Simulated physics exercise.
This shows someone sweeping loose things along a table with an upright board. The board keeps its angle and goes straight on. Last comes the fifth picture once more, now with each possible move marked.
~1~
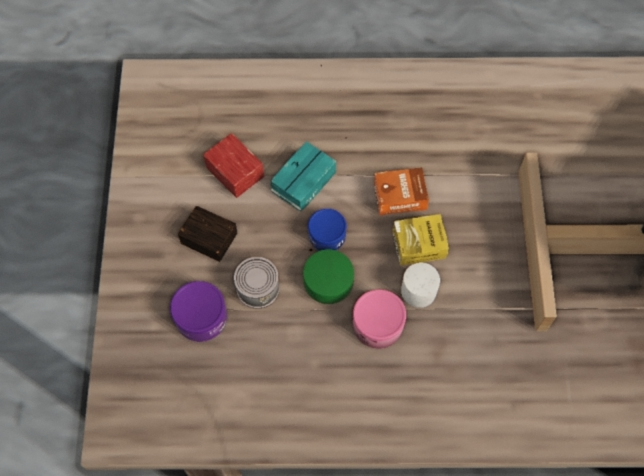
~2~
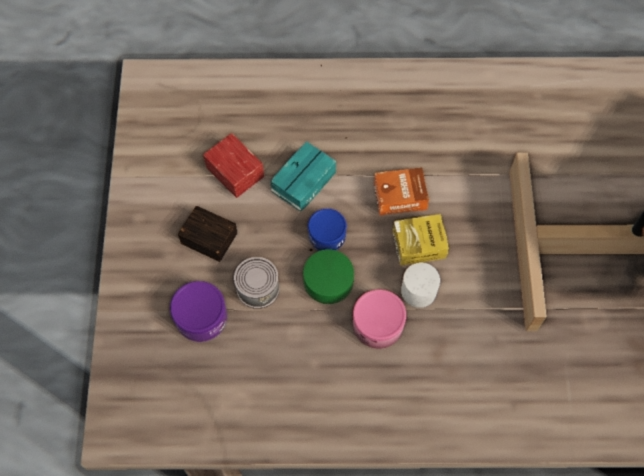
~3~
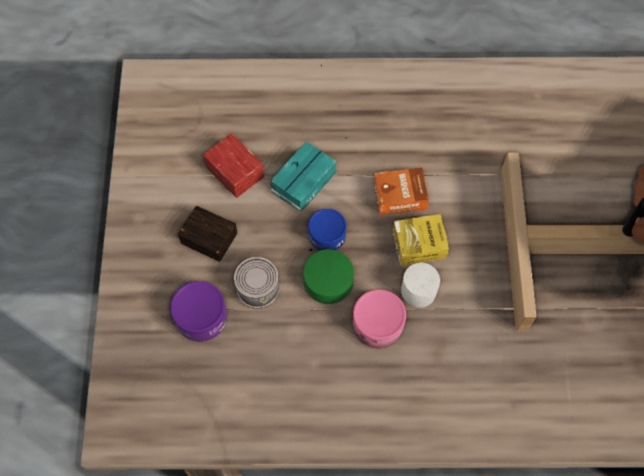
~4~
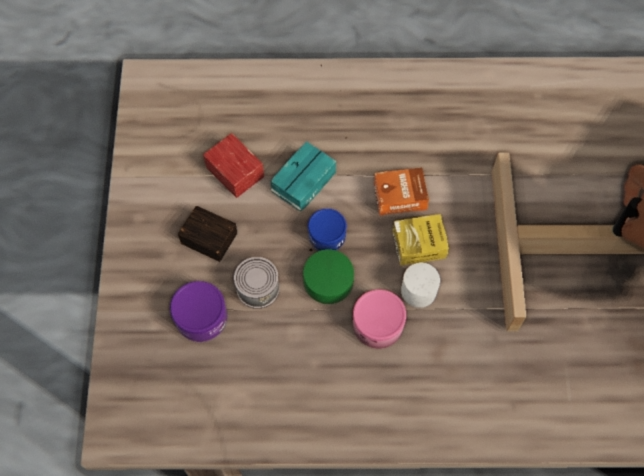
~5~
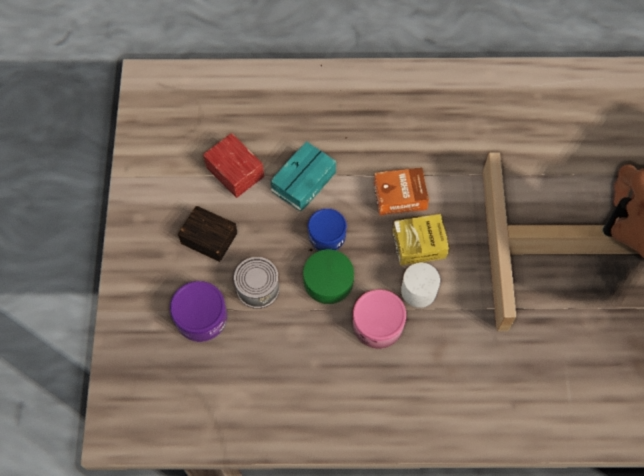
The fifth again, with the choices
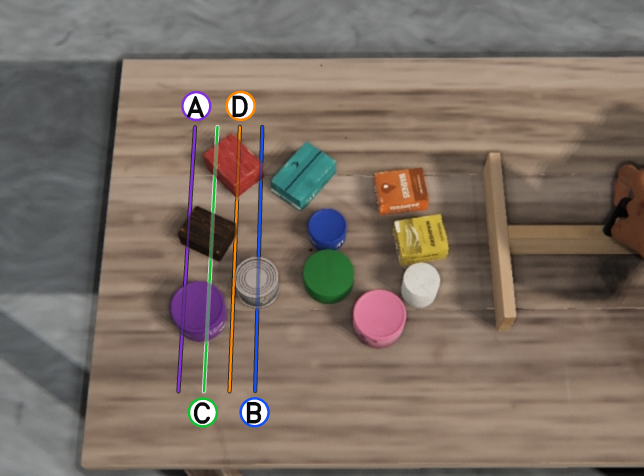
On a wooden table, a T-shaped board slid slowly left from the right side, a brown gripping shape coming into view behind it, while the small coloured boxes, jars and tins stayed still.
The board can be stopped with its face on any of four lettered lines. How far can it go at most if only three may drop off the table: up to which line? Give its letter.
A.
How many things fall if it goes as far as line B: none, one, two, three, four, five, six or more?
By then, none.
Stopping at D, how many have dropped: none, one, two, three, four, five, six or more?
In all, none.
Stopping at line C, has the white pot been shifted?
By then, yes.
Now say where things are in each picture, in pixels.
In the first frame, white pot (420, 285); turquoise box (304, 177); green tin (329, 277).
In the second frame, board (531, 231); black block (208, 234).
In the third frame, board (522, 231); purple jar (200, 312).
In the fourth frame, board (512, 231); orange box (401, 191).
In the fifth frame, board (502, 231); red block (234, 166); yellow box (421, 240); white pot (420, 285).
On the marked copy, A at (187, 251); B at (259, 250); C at (211, 251); D at (235, 250).
Following A. Soon after the start, board (389, 232); pink jar (358, 322); orange box (354, 191).
Later, board (275, 232); black block (162, 233); red block (169, 157).
In the end, board (187, 233); grey tin over the edge; black block over the edge; three fallen.
As for the rest, B is within the limit but short; C is within the limit but short; D is within the limit but short.
